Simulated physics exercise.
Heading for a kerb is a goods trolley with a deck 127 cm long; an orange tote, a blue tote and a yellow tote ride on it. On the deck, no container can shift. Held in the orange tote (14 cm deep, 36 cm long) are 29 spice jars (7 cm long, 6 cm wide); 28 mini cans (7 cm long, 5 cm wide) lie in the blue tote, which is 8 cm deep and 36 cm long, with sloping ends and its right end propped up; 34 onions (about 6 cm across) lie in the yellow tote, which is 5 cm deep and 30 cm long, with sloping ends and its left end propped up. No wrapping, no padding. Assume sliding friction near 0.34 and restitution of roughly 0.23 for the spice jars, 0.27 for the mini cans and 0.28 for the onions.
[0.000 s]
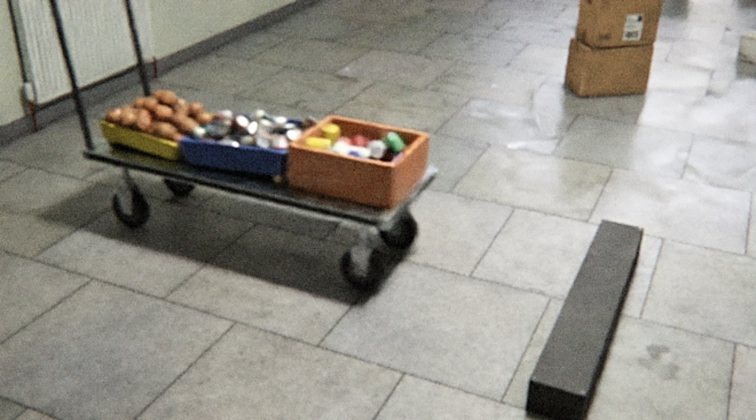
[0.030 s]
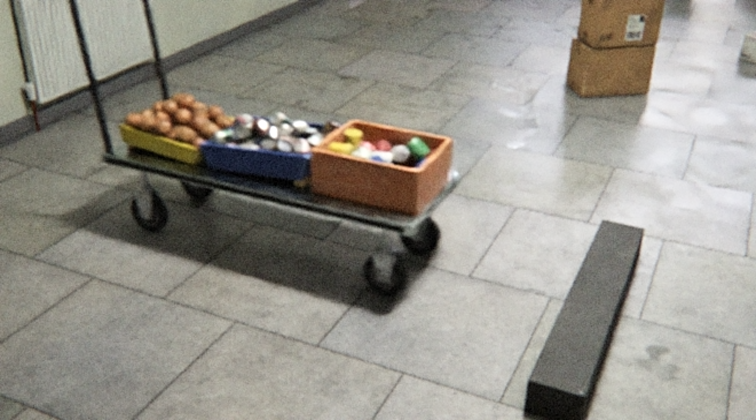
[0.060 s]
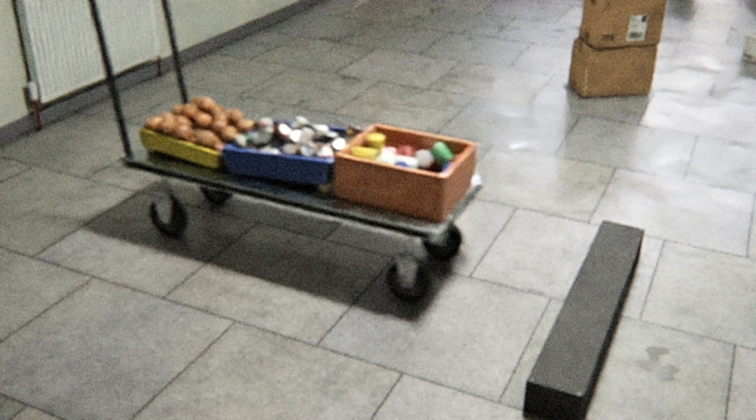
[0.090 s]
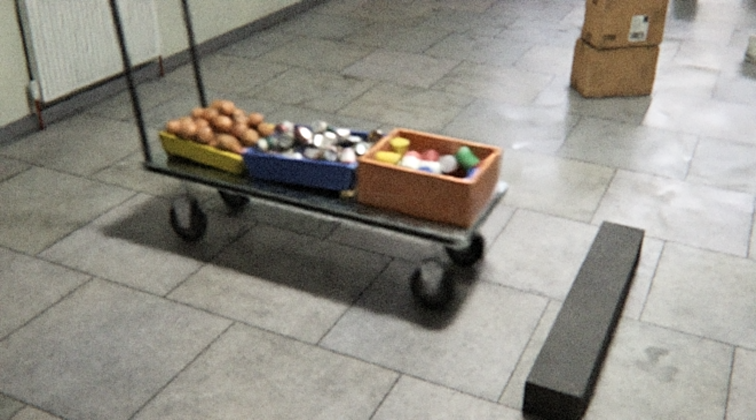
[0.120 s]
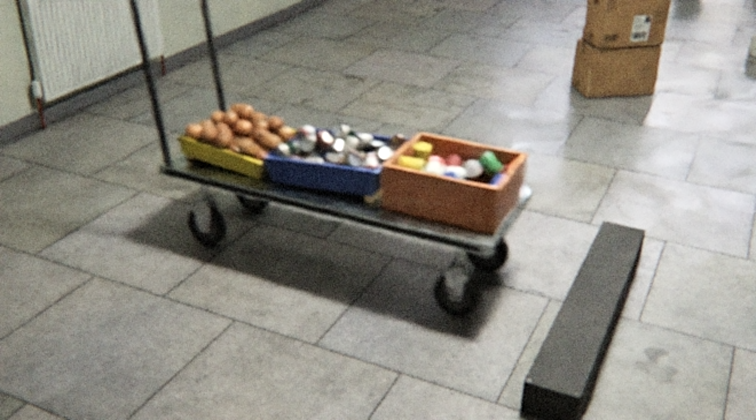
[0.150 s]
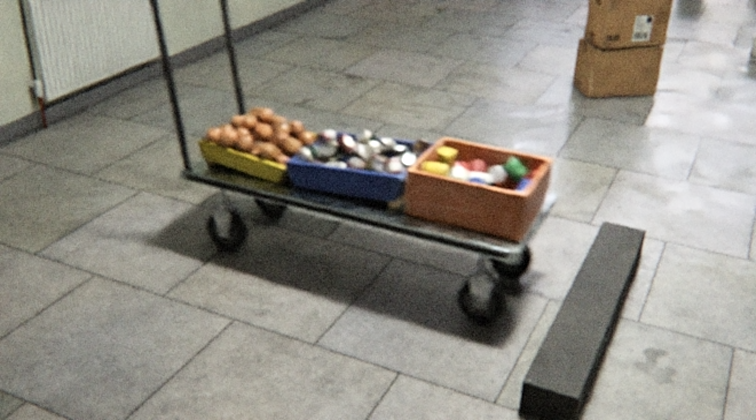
In the video, a flat trolley carrying a yellow tote of round brown items, a blue tote of small cans, and an orange tote of colourful jars rolls steadily rightward across a tiled floor, drawing closer to a dark bar.
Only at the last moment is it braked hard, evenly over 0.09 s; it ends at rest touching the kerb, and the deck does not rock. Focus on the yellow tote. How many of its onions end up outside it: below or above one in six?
The dropped share sits above one sixth.
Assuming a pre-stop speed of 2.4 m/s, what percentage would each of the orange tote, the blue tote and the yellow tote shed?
Orange tote 0 %, blue tote 0 %, yellow tote 40 %.
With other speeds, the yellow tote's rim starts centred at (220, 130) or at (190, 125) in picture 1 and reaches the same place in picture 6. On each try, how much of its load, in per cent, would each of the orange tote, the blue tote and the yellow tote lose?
Orange tote: 0 / 0 percent; blue tote: 0 / 10 percent; yellow tote: 10 / 30 percent.
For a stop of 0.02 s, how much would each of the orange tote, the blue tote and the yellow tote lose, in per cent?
Orange tote 10, blue tote 20, yellow tote 60 %.
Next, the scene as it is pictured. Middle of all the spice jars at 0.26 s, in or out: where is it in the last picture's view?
Around (550, 197) in pixels.
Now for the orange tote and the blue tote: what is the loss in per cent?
Load lost - orange tote: 5 %; blue tote: 5 %.
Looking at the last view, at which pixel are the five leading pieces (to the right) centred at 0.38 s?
I'd say near (579, 198).
After 0.16 s, the brake bites.
After 0.26 s, orange tote 29 in, 0 out, blue tote 28 in, 0 out and yellow tote 33 in, 1 out.
After 0.38 s, orange tote 29 in, 0 out, blue tote 26 in, 2 out and yellow tote 24 in, 10 out.
After 0.61 s, orange tote 28 in, 1 out, blue tote 26 in, 2 out and yellow tote 20 in, 14 out.
Final count (at 1.12 s), orange tote 28 in, 1 out, blue tote 26 in, 2 out and yellow tote 20 in, 14 out. Asked share, 14 of 34, 41 per cent.
